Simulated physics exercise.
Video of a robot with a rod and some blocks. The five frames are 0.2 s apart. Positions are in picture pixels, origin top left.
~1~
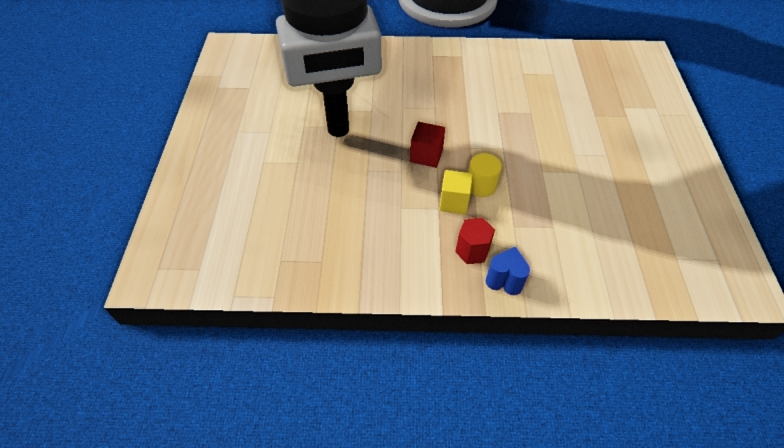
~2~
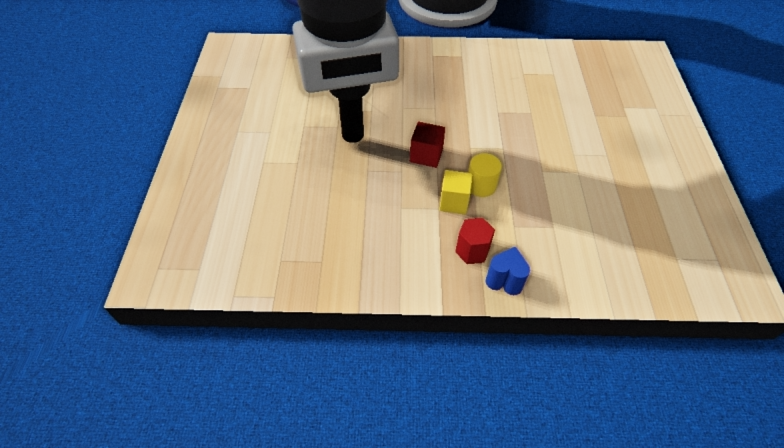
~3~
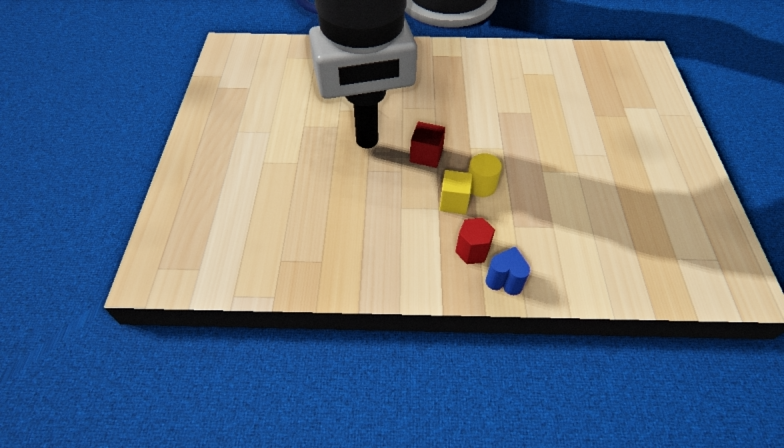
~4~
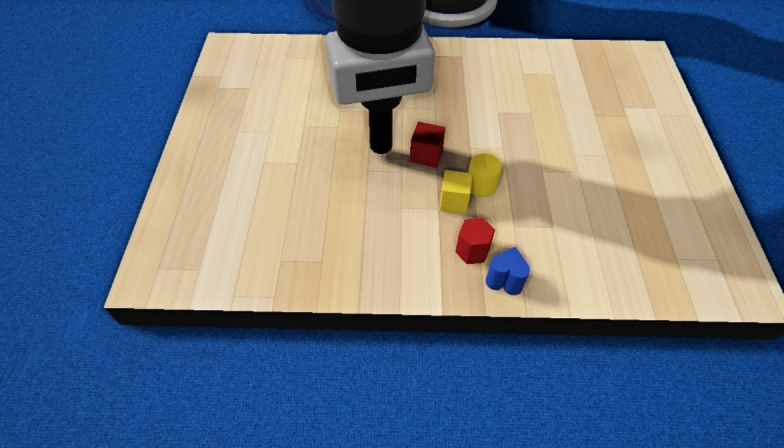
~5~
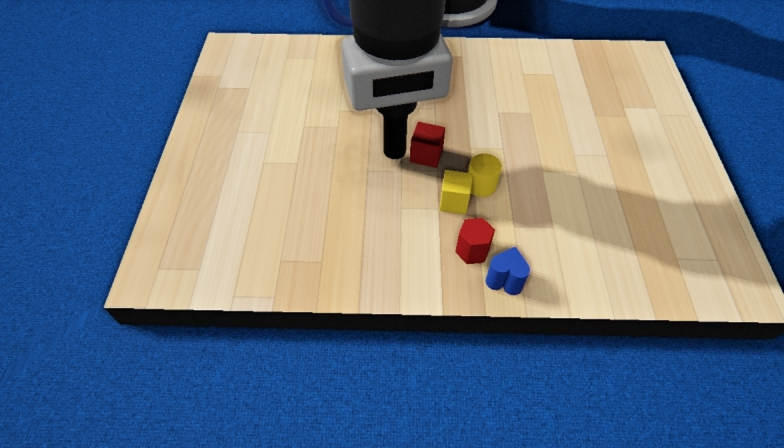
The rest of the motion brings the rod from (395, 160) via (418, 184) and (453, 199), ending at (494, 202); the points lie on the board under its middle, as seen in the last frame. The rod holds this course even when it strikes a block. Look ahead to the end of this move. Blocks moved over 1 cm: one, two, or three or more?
Two will move.
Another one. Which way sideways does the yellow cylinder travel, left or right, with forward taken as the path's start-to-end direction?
The shift is leftward.
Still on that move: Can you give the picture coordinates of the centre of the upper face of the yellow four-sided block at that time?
In the picture, it is at (503, 202).
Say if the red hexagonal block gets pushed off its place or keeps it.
The result: It stays put.
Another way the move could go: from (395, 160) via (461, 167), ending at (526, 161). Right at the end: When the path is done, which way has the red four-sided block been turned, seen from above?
Anticlockwise, looking down.
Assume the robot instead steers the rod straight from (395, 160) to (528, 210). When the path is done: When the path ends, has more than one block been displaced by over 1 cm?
Yes, it checks out.
On the path given first. One third of the way, rod (420, 176); nothing pushed yet.
Two thirds of the way, rod (456, 192); yellow four-sided block (480, 193), turned 25° clockwise.
At the end, rod (496, 194); red four-sided block still; yellow four-sided block (503, 202), turned 80° clockwise; red hexagonal block still; yellow cylinder (500, 160).
